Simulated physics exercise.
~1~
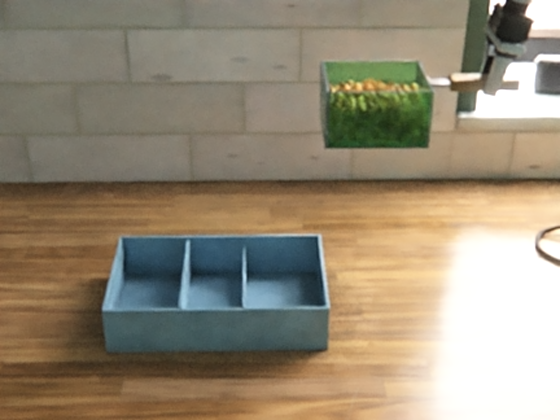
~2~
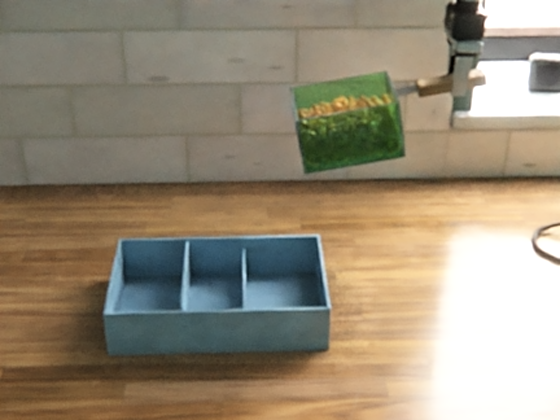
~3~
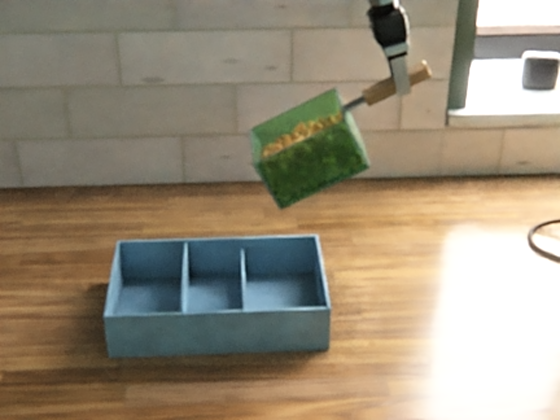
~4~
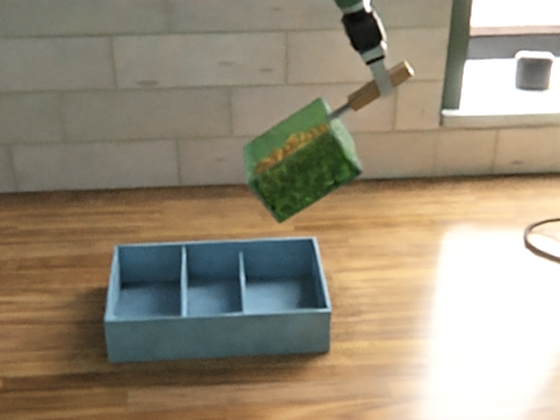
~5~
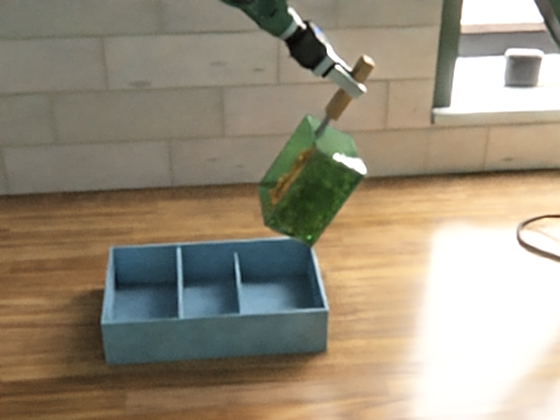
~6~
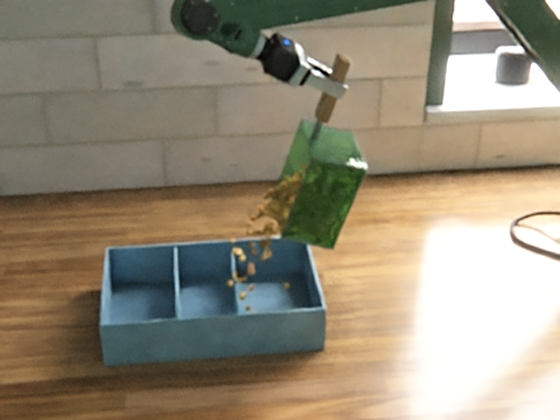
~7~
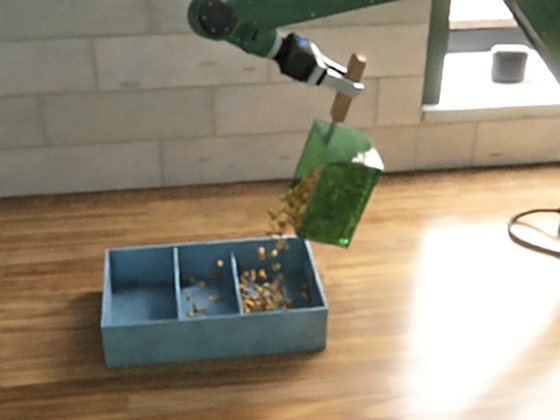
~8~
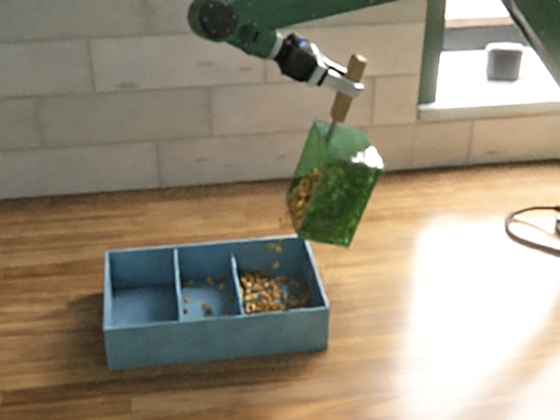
At the start, a robot arm holds a clear green box of dried chickpeas by its handle, high above a wooden table where a blue crate with three compartments stands. The arm carries the box left and down toward the crate, tipping it steadily as it goes. Once the box is tilted steeply over the crate's right side, chickpeas spill from its lower edge. The box shifts slightly right while more pour out, and then it stops. At the end, a small heap lies in the right compartment, a few chickpeas are scattered in the middle one, and most remain in the tilted box.
